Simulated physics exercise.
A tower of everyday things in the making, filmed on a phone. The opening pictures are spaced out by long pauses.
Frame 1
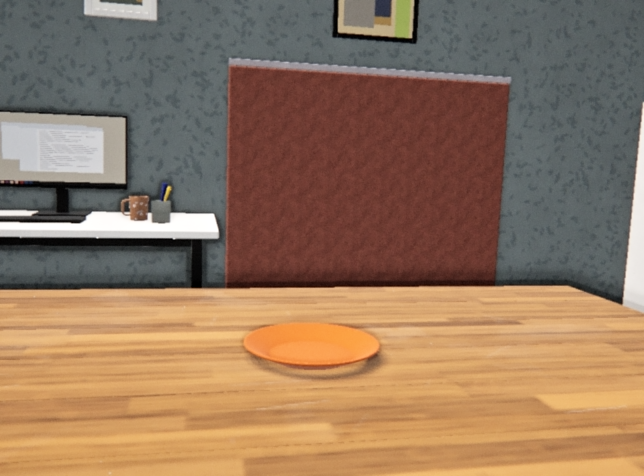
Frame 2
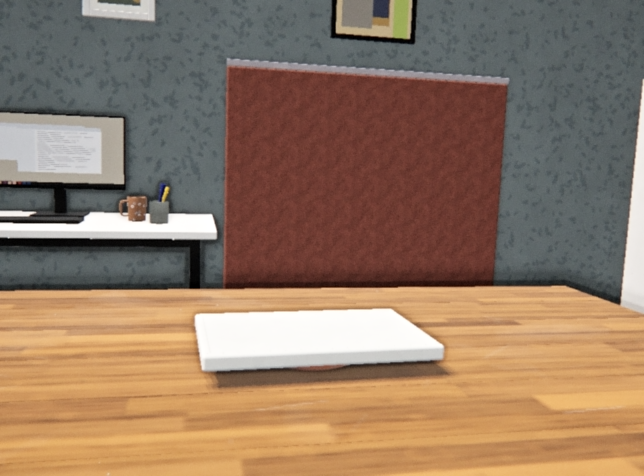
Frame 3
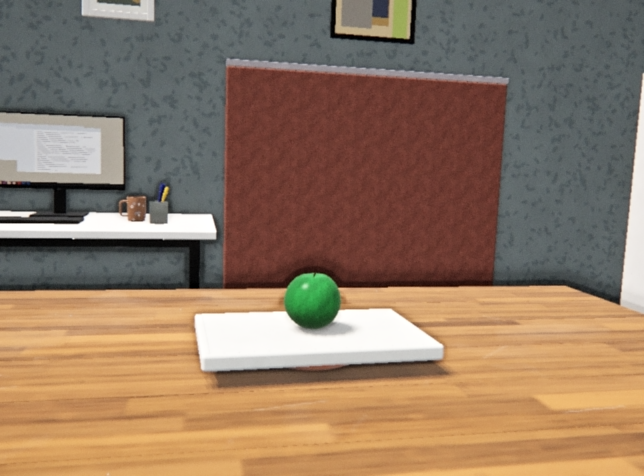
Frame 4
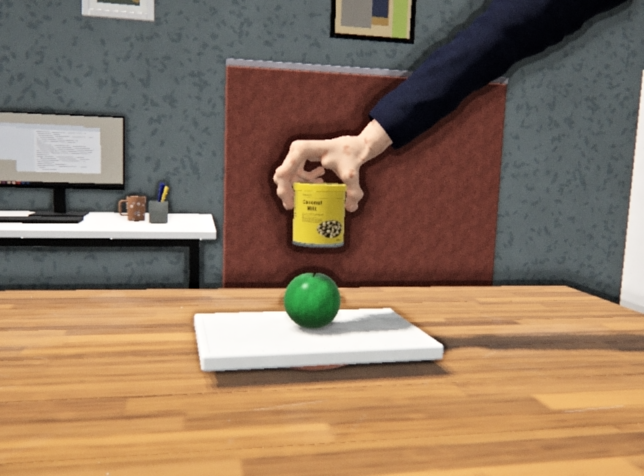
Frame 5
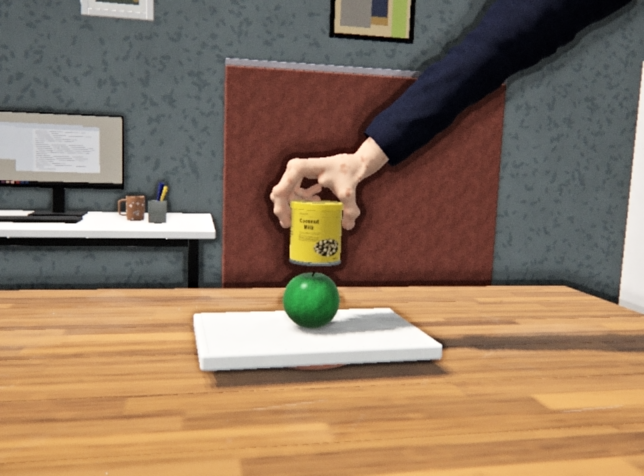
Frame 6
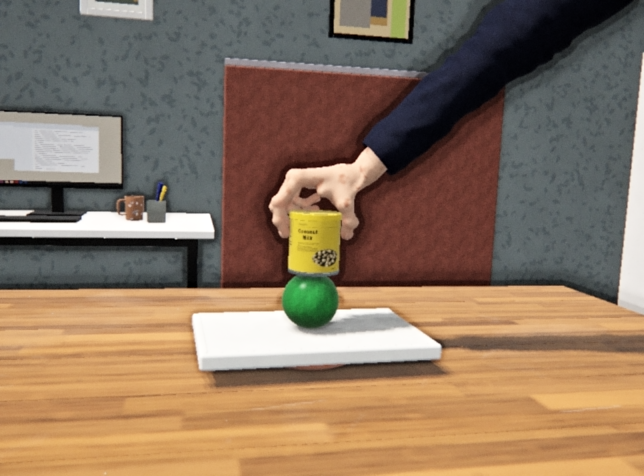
A white tray appears on top of an orange plate on a wooden table, and then a green apple is seen resting on the tray. A hand reaches in from the upper right holding a yellow tin above the apple, then lowers it slightly until it sits on the apple, fingers still around it.
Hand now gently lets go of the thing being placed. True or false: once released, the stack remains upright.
False.
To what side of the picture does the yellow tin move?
Looks like it moves off to the right.
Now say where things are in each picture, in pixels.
The last thing is not in view yet, in the first picture.
The last thing is not in view yet, in the second picture.
The last thing is not in view yet; green apple (313, 301), in the third picture.
On its way; yellow tin (320, 214); white tray (311, 335), in the fourth picture.
On its way; yellow tin (316, 232), in the fifth picture.
In place under the hand; yellow tin (315, 242); green apple (310, 300), in the sixth picture.
Then, 0.60 s on from there, yellow tin now fallen.
Then, 0.80 s on from there, things are still on the move.
Then, 1.10 s on from there, nothing new.
In the end, fallen, yellow tin; the other 3 unmoved. At the end, from the last picture's camera, yellow tin near (488, 326). The pile comes apart.
